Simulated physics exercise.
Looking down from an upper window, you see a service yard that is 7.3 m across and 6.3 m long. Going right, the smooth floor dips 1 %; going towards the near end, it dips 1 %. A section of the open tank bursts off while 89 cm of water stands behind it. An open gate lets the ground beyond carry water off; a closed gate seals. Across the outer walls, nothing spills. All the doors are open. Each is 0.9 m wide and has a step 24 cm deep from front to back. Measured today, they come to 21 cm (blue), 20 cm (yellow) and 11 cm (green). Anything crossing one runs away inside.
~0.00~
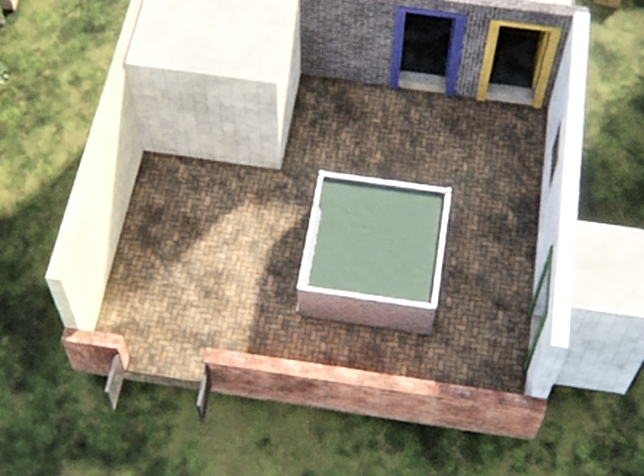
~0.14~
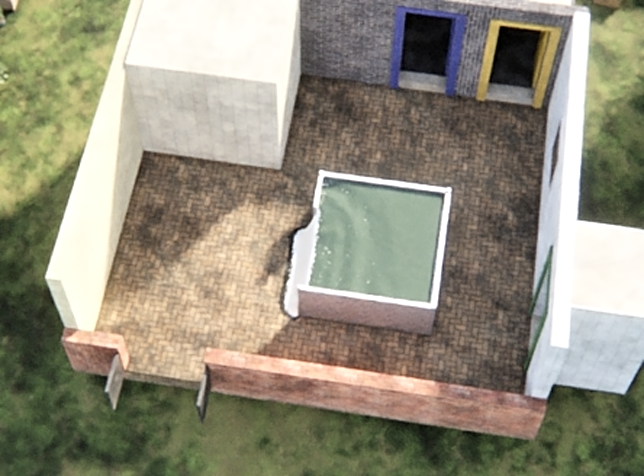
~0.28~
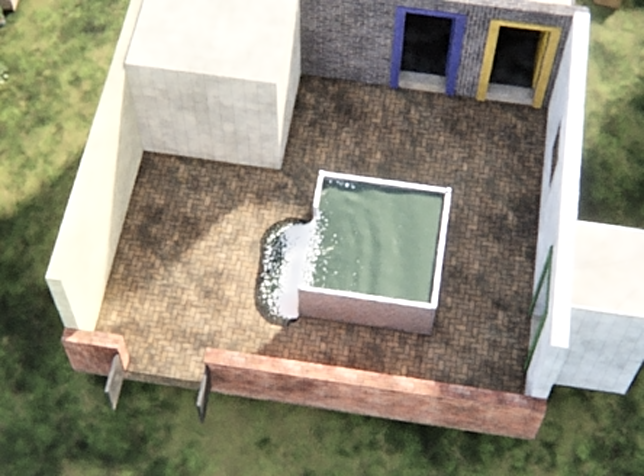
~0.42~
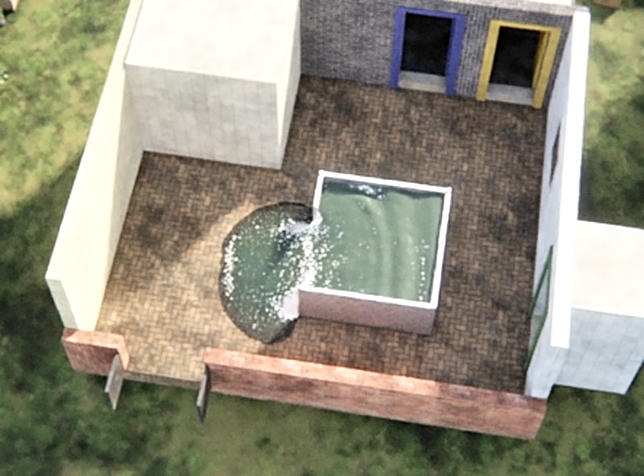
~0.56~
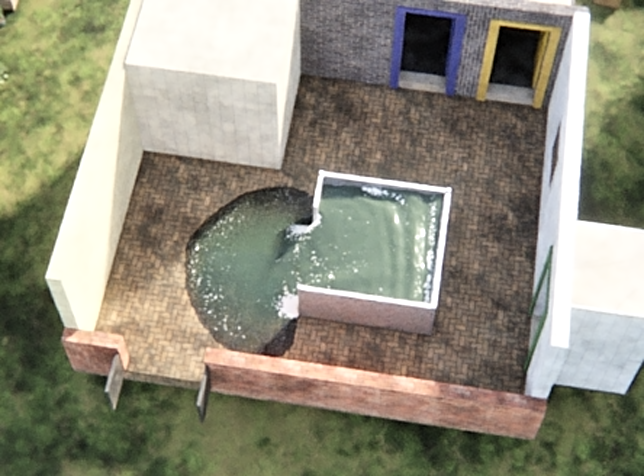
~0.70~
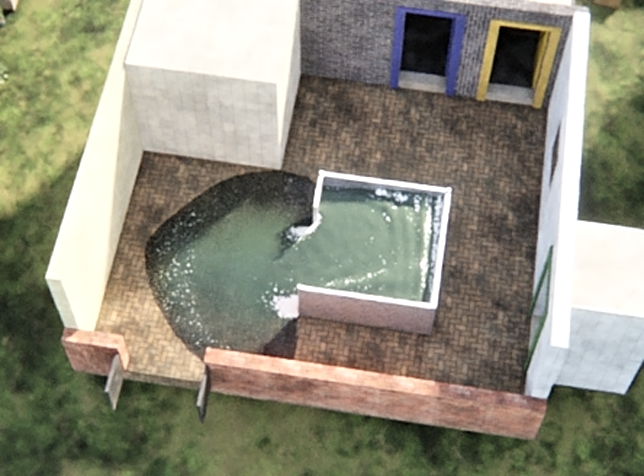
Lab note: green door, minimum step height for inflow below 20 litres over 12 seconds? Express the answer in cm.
Approx. 7 cm.
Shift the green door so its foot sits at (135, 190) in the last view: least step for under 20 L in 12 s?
Around 31 cm would do it.
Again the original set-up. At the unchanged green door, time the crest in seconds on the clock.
Peak time: Around 7.0 s.
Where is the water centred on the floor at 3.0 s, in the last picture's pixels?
Roughly (249, 261).
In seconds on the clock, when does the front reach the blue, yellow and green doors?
Front times - blue: 6.5 s, yellow: 6.0 s, green: 7.0 s.
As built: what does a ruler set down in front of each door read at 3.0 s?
Depth at blue 0 cm, at yellow 0 cm, at green 0 cm.
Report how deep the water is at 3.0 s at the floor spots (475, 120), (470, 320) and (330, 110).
The three readings, in order, are 0, 0 and 1 cm.
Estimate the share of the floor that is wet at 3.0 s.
I'd estimate about 40 percent.
After 1.4 s water covers 35 % of the floor, deepest (50 cm) near (89, 351); it has not reached the green door.
After 3.0 s water covers 40 % of the floor, deepest (39 cm) near (89, 351); it has not reached the green door.
After 12.0 s water covers 95 % of the floor, deepest (12 cm) near (522, 366); 10 cm at the green door, 1 litre in over its 11 cm step.
At the green door as built, the water arrived by 6.9 s and peaked near 12 cm at 7.2 s.
With a step of 5.5 cm, 37 litres would have come in within the 12 s; with 7.5 cm, 13 litres. So under 20 litres takes about 7 cm.
